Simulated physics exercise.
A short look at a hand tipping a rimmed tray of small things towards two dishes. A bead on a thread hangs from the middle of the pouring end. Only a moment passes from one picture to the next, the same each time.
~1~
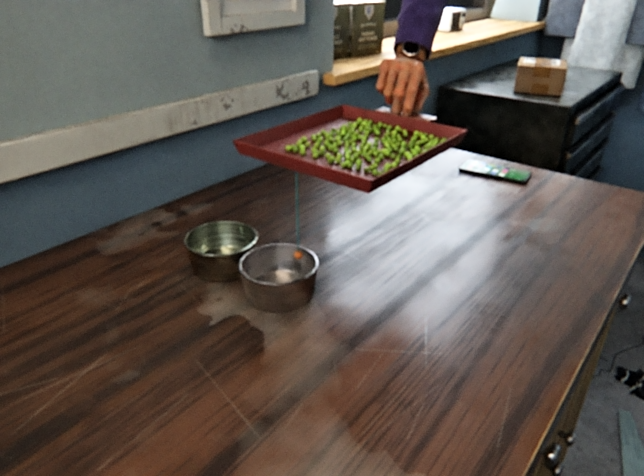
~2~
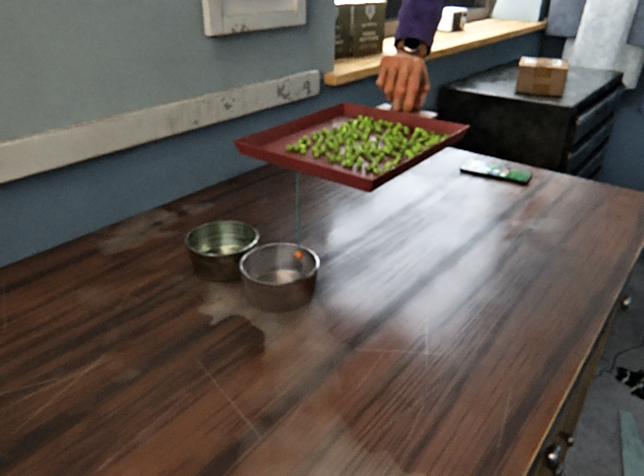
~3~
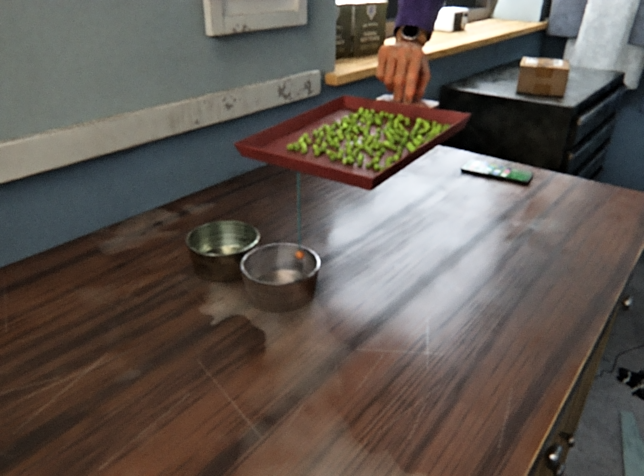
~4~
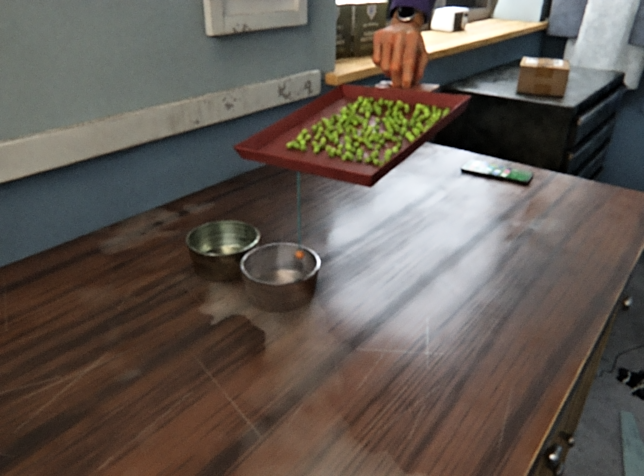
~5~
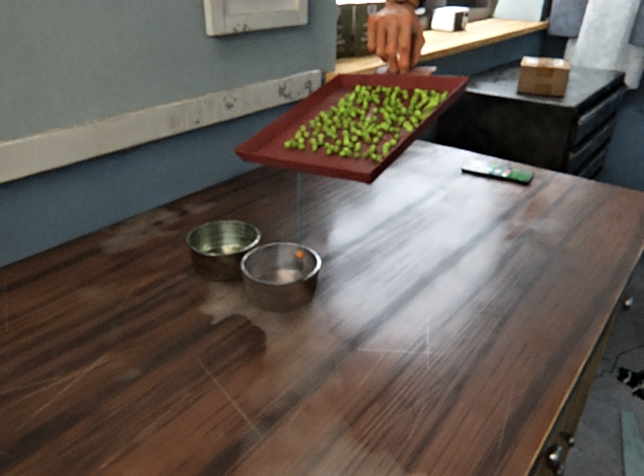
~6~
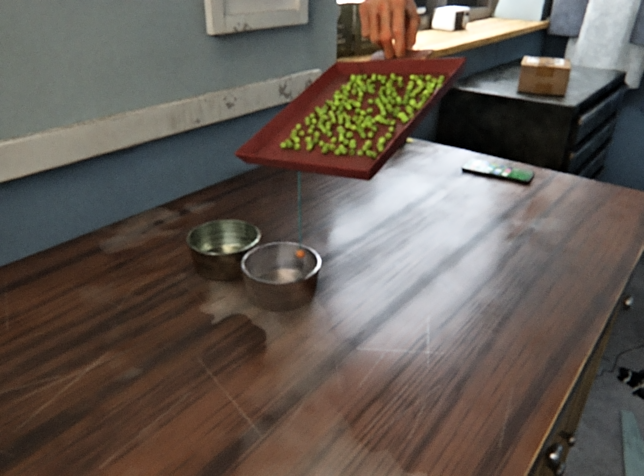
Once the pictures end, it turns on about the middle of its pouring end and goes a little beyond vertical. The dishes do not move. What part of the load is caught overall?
They take the larger part between them.
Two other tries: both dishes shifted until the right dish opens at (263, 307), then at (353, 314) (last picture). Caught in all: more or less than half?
The first try: The smaller part. The second: Not half.
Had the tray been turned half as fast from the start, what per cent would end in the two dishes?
Near 90 %.
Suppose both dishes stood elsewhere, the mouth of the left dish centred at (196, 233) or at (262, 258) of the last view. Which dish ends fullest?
First the right dish, then the dish on the left.
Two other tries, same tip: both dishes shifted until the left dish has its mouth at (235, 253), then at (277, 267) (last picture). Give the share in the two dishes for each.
About 90 and 30 per cent.
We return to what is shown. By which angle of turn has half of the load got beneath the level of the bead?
Near 95 degrees.
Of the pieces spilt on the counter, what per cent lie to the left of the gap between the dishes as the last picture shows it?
Some 80 per cent.
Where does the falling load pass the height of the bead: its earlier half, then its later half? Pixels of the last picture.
The first part at (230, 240); the rest at (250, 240).
Soon, tray tipped steeply; about two thirds on the tray; a stray few in the right dish; a stray few in the left dish; a stray few outside both; about a quarter in the air.
A while on, tray tipped past a quarter turn; a stray few on the tray; about a quarter in the right dish; about a third in the left dish; about a quarter outside both; a small part in the air.
Towards the end, tray tipped past a quarter turn; about a third in the right dish; about a third in the left dish; about a quarter outside both.
Finally, tray tipped past a quarter turn; about a third in the right dish; about a third in the left dish; about a quarter outside both.
